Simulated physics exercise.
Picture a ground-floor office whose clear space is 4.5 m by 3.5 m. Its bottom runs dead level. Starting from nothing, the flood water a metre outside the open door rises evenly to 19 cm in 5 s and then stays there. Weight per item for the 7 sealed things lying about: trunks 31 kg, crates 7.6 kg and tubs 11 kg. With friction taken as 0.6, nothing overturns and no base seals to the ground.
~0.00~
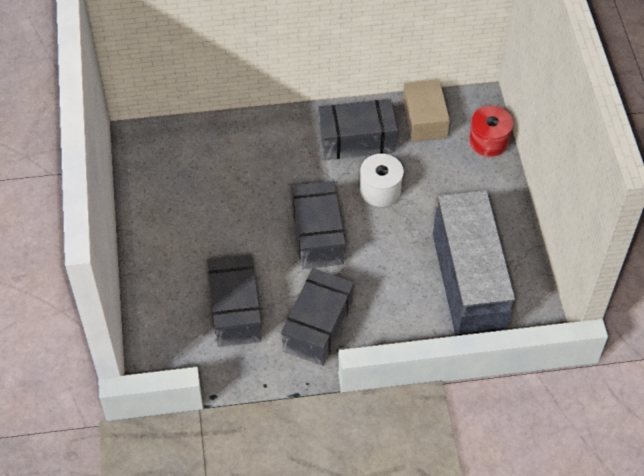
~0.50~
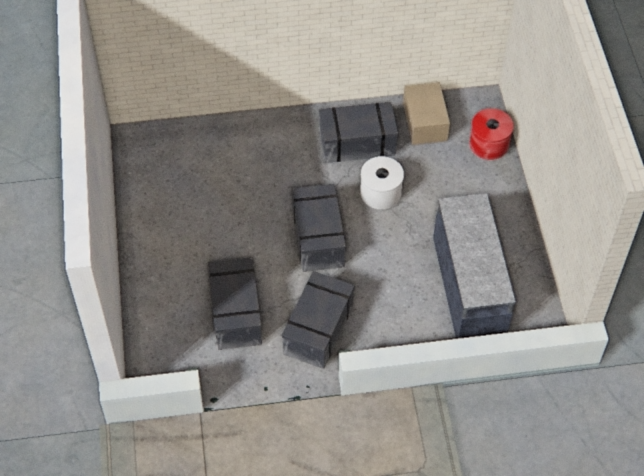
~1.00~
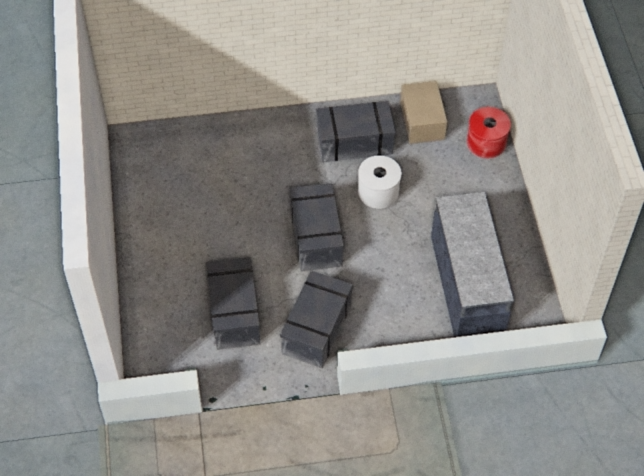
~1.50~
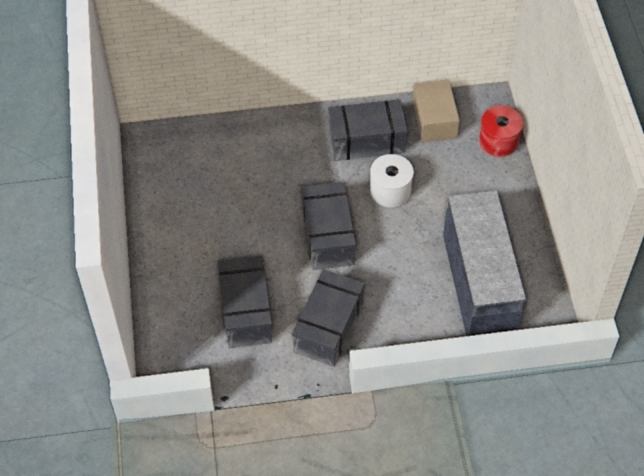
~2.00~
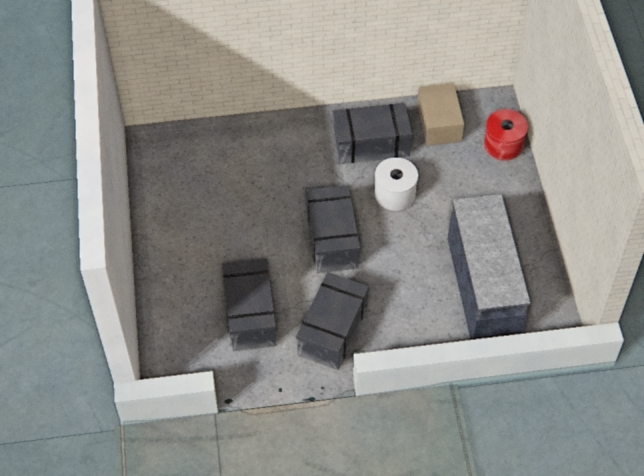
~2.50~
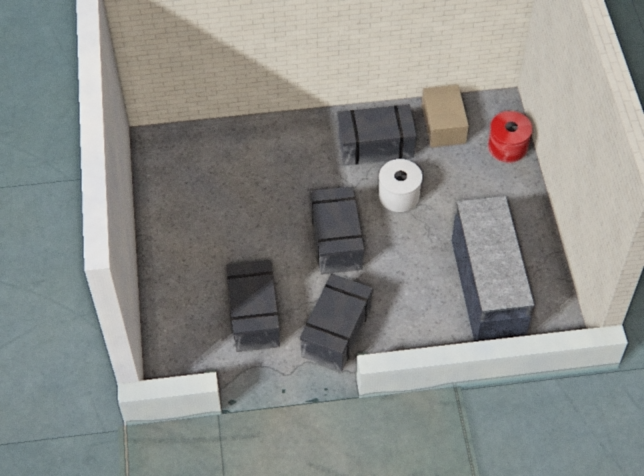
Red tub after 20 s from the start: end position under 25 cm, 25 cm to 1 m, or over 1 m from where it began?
Movement: Major.
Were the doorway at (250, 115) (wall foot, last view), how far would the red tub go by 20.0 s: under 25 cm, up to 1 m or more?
Note: Red tub displaced a short distance.
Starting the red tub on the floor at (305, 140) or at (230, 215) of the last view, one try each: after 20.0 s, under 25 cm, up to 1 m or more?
Going in order, it gets pushed a long way and then it gets pushed a long way.
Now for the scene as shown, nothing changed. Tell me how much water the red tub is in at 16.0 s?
I'd say around 20 cm.
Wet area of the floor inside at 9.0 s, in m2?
Some 12 m2 of it.
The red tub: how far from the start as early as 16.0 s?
Displacement by then near 250 cm.
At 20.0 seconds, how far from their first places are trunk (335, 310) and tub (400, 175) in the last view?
First 50 cm, then 150 cm.
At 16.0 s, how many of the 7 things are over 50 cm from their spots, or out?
Tally at that time: 6.
After 4.0 s the red tub is near (512, 127), 0.0 m from its start, aground; 0 afloat.
After 9.0 s the red tub is near (512, 127), 0.0 m from its start, aground; 0 afloat.
After 16.0 s the red tub is near (553, 313), 2.4 m from its start, afloat; 7 afloat.
After 20.0 s the red tub is near (553, 313), 2.4 m from its start, afloat; 7 afloat.
